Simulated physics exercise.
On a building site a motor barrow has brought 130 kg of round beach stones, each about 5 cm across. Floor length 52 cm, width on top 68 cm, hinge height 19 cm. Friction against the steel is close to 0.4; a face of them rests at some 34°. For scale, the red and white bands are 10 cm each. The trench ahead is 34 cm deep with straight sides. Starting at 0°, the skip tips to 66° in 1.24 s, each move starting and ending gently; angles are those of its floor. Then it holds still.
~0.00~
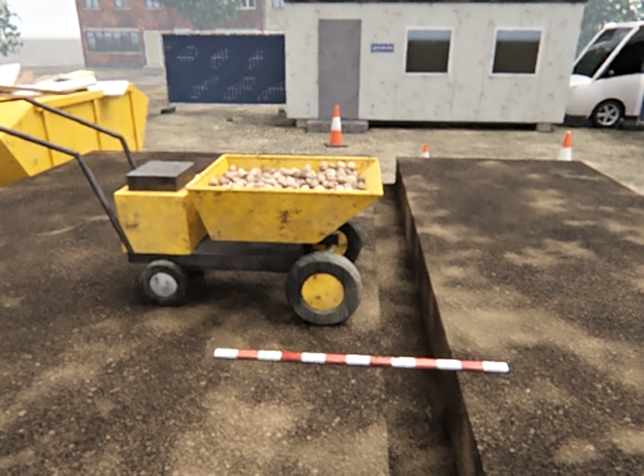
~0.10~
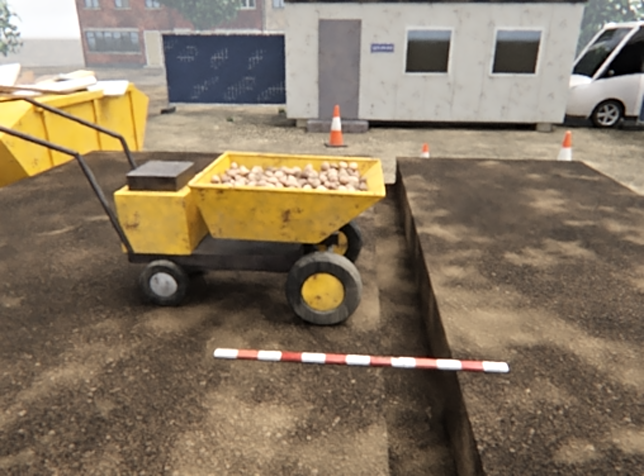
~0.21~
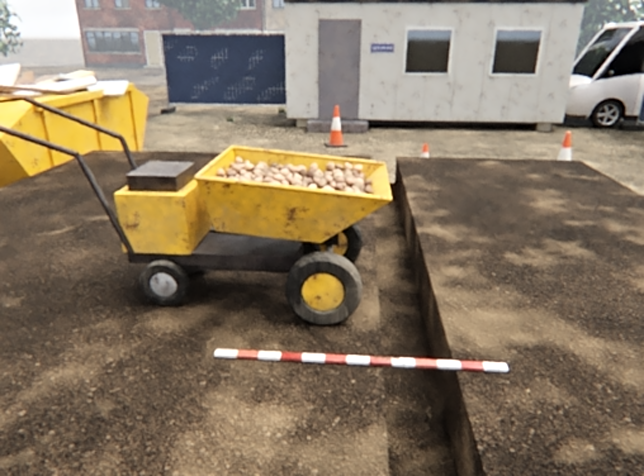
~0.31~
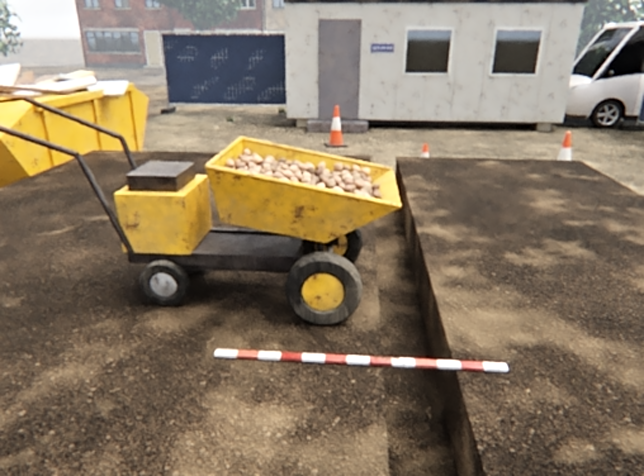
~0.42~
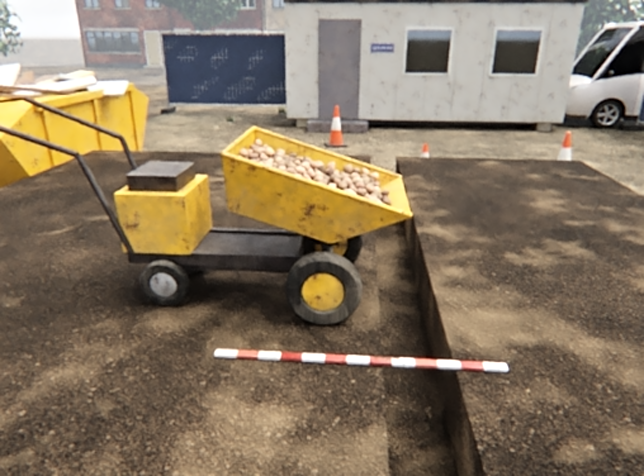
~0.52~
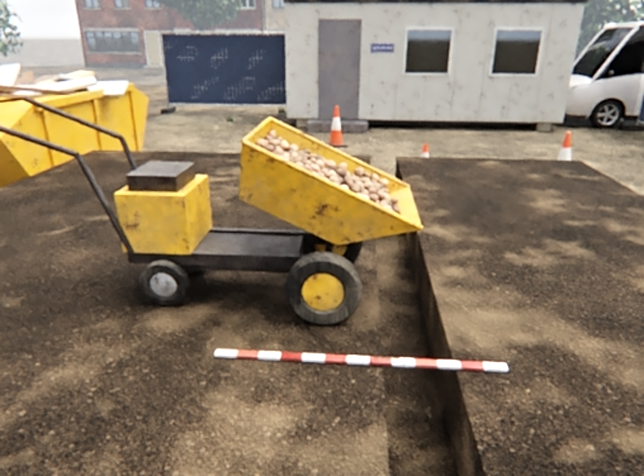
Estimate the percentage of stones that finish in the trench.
Roughly 15 per cent ends in the trench.
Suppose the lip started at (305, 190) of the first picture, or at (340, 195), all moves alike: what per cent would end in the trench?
First some 95, then 60 per cent.
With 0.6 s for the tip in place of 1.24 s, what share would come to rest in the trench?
It would be near 10 per cent.
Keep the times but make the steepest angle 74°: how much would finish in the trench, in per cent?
In that case some 10 per cent.
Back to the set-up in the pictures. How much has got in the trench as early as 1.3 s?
About 0 per cent by then.
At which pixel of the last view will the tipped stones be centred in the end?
Near (488, 296).
After 0.9 s the floor is at 56°; 100 % in the skip; the foremost stones are at (437, 252).
After 1.3 s the floor is at 66°; 46 % in the skip, 1 % in the trench, 53 % past the trench; the foremost stones are at (526, 290).
After 1.7 s the floor is at 66°; 11 % in the skip, 4 % in the trench, 86 % past the trench; the foremost stones are at (616, 298).
After 3.6 s the floor is at 66°; 0 % in the skip, 15 % in the trench, 85 % past the trench; the foremost stones are past the picture's edge.
